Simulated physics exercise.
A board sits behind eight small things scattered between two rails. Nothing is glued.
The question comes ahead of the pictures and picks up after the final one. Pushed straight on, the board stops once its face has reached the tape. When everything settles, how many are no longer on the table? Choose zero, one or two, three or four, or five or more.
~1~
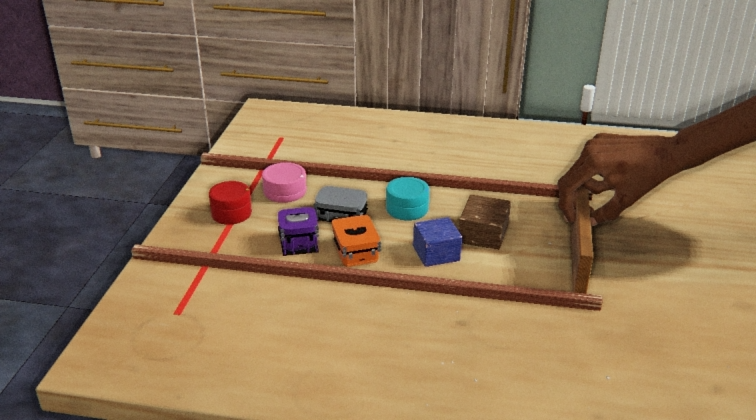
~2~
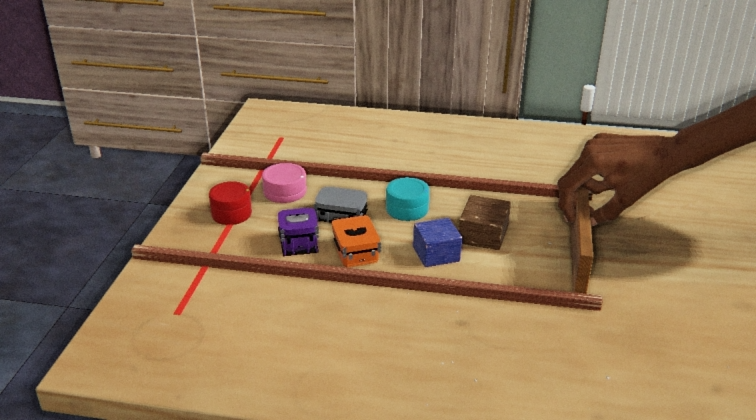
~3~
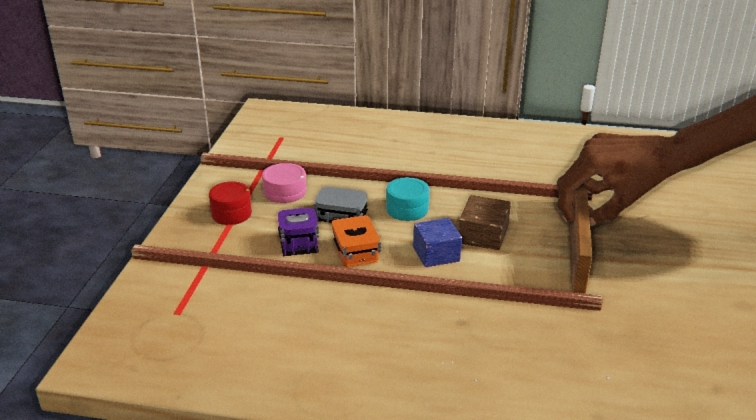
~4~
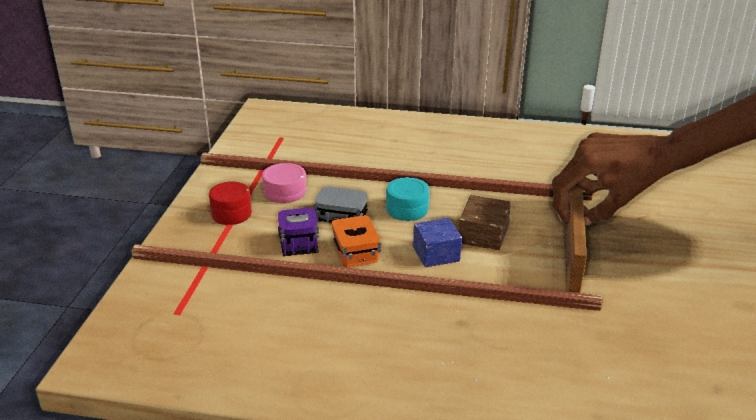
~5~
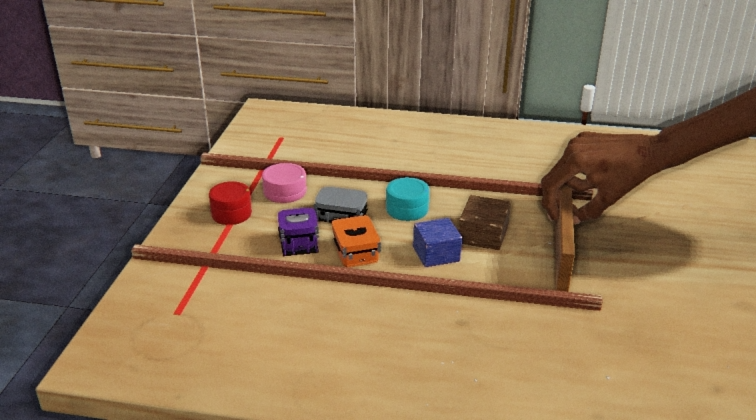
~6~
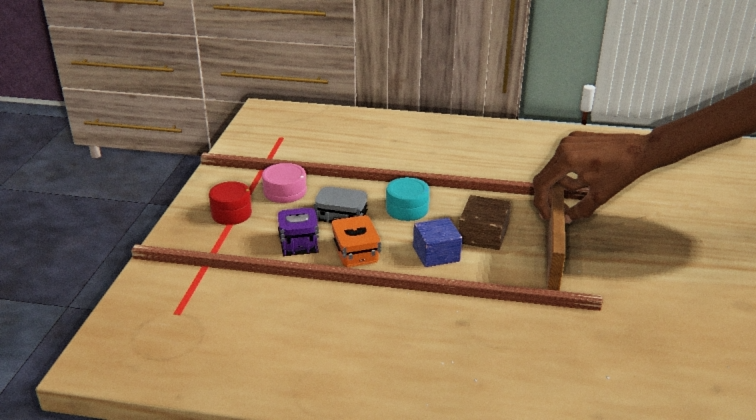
When everything settles, one or two are no longer on the table.
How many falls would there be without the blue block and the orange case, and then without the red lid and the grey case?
Fallen: 1, and 1 in the other try.
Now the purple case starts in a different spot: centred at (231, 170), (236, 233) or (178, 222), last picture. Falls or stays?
Well, the purple case does not stay; it does not stay; it does not stay.
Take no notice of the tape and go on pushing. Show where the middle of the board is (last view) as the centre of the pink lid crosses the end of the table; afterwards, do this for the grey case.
Approx. (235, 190) / approx. (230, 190) for the other.
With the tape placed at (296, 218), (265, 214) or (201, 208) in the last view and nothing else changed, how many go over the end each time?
Per try: 0; 1; 5.
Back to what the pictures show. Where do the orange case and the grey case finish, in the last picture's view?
The orange case stops around (167, 225); the grey case around (178, 195).
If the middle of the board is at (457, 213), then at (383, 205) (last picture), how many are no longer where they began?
At the first spot 3, then 6.
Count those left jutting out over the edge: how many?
I'd put it at 2.
Early on, none off yet; red lid at rest near (230, 203); pink lid at rest near (284, 183); purple case at rest near (298, 231).
Finally, the number that fall off is one or two; lost, purple case and red lid.
